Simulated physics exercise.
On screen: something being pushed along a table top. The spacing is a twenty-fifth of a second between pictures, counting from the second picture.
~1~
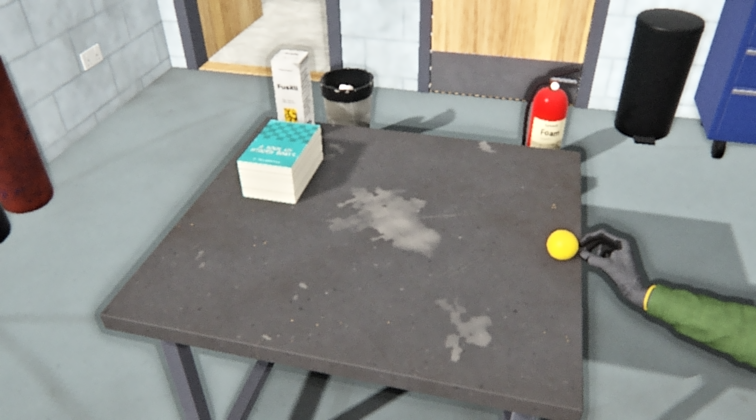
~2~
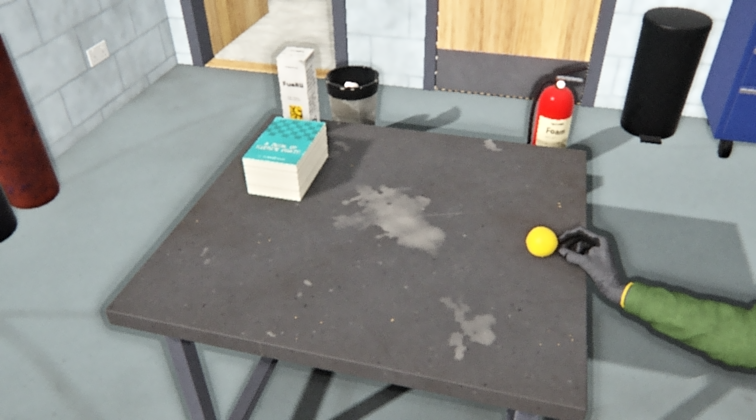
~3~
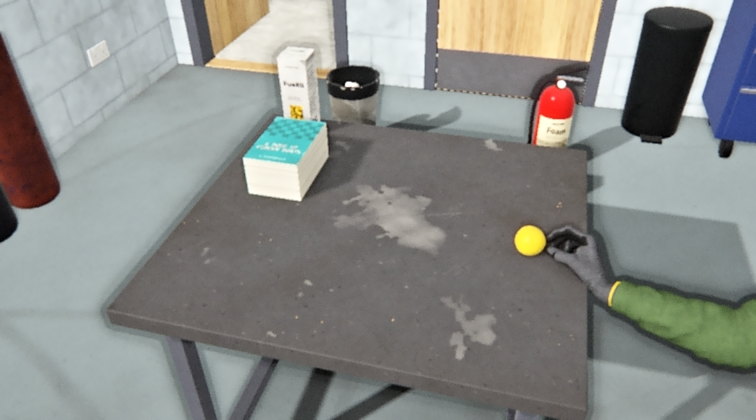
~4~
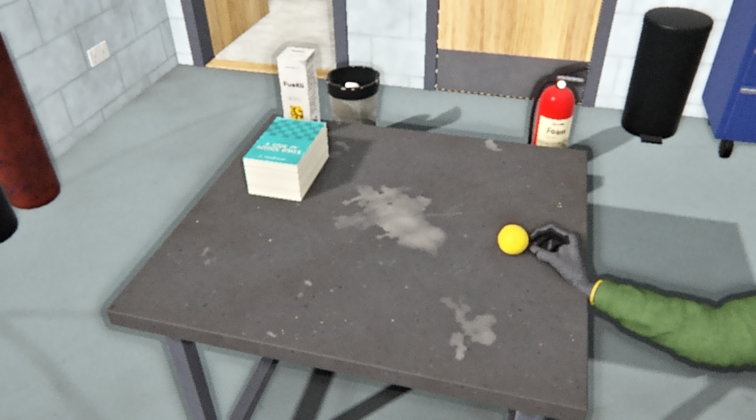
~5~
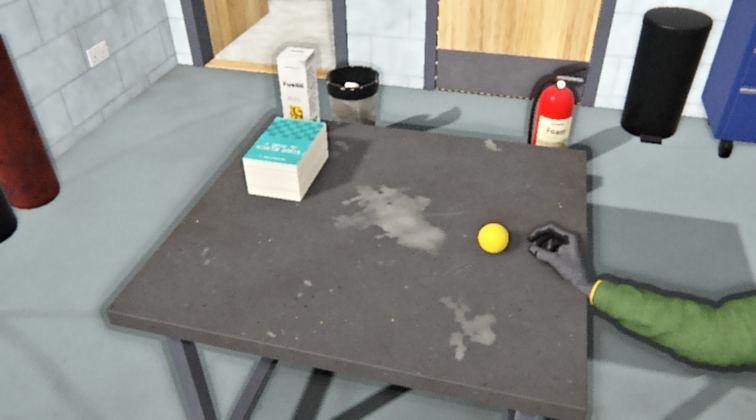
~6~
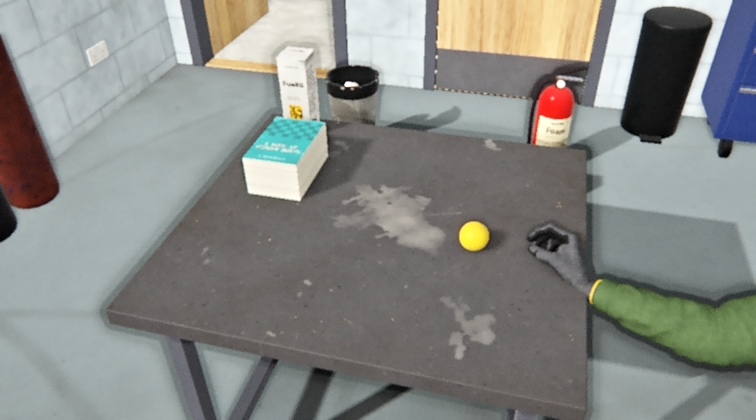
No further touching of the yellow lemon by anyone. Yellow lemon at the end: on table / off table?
It is shed by the table.
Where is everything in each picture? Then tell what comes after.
Under the hand; yellow lemon (562, 245), in the first picture.
Under the hand; yellow lemon (542, 242), in the second picture.
Under the hand; yellow lemon (530, 241), in the third picture.
Yellow lemon (513, 240), in the fourth picture.
Yellow lemon (493, 238) displaced about its own width, in the fifth picture.
Yellow lemon (474, 236) displaced about its own width, in the sixth picture.
Then, 0.30 s past the last view, yellow lemon displaced well along near (339, 226).
Then, 0.70 s past the last view, yellow lemon displaced well along near (178, 213).
Then, 1.10 s past the last view, yellow lemon now off the table.
Finally, off the table, yellow lemon.
